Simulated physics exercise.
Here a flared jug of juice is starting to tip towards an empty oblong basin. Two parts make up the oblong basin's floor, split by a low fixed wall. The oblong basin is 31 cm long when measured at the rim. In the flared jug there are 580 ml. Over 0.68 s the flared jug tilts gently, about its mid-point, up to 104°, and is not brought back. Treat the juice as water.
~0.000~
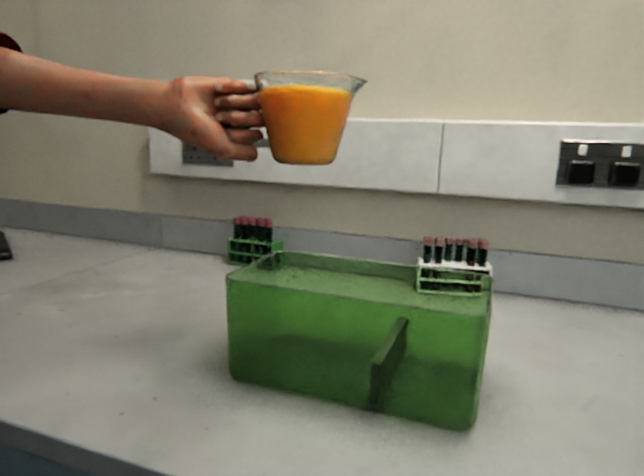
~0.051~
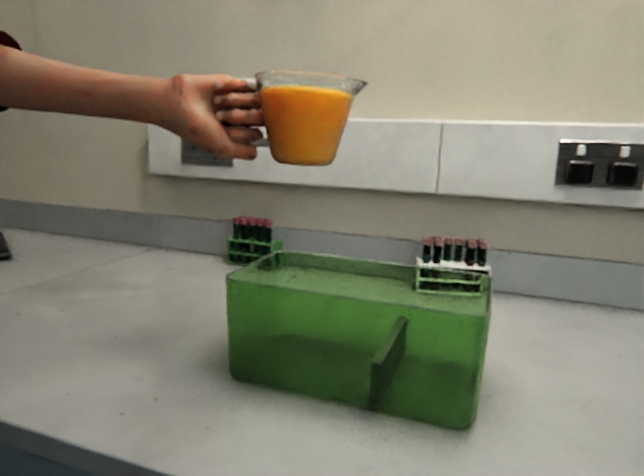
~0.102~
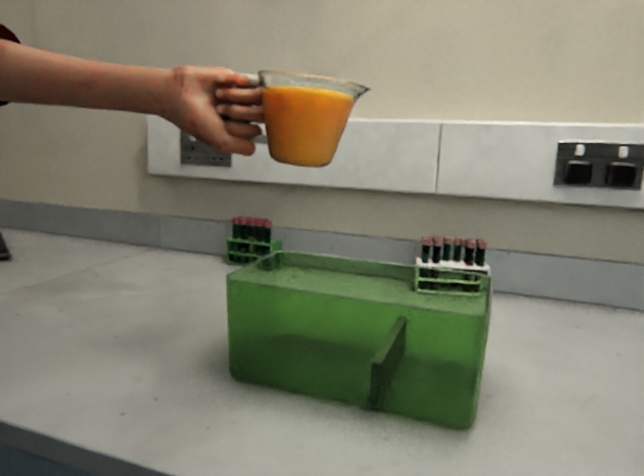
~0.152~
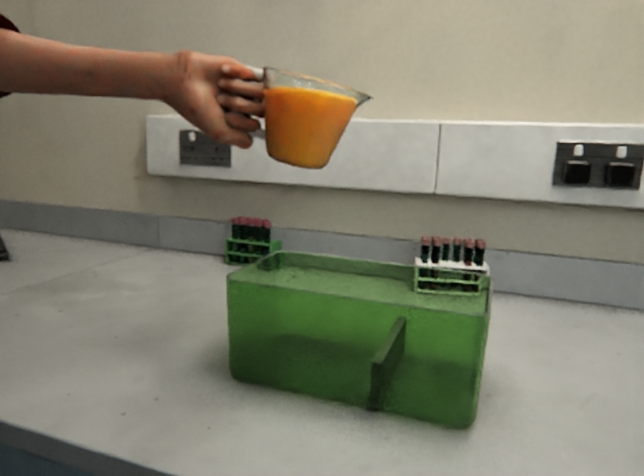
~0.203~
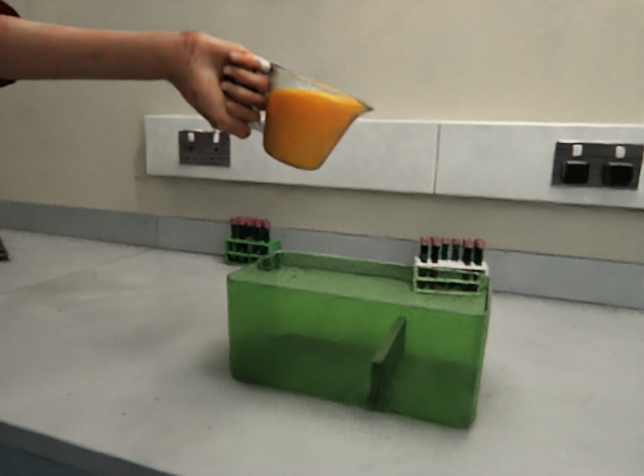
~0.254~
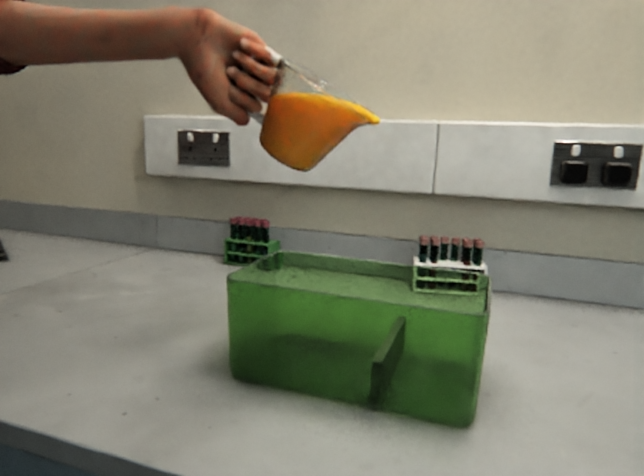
Hand tilting a glass jug of orange juice gradually to the right above a green translucent basin on a grey worktop.
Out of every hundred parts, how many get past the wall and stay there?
About 57 out of 100.
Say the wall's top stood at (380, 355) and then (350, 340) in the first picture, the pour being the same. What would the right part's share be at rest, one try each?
75 % and 85 %.
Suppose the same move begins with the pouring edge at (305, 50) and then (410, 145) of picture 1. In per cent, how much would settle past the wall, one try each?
I'd expect close to 5 per cent and then close to 85 per cent.
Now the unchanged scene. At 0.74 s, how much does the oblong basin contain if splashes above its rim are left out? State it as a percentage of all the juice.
Around 82 per cent of the whole.
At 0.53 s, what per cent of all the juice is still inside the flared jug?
Roughly 36 per cent.
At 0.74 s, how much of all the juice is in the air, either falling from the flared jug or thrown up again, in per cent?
Roughly 14 %.
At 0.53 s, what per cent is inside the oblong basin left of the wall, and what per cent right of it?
Some 0 per cent left and 24 right.
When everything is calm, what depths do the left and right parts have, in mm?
Final reading - left some 8 mm, right some 20 mm.
After 0.53 s the tilt is 92° and 36 per cent is still to pour, 0 is left of the wall and 24 right of it.
After 0.74 s the tilt is 104° and 3 per cent is still to pour, 26 is left of the wall and 57 right of it.
After 0.95 s the tilt is 104° and 0 per cent is still to pour, 40 is left of the wall and 57 right of it.
After 1.18 s the tilt is 104° and 0 per cent is still to pour, 40 is left of the wall and 57 right of it.
In the end 40 per cent lies left of the wall, 57 right of it and 3 outside.
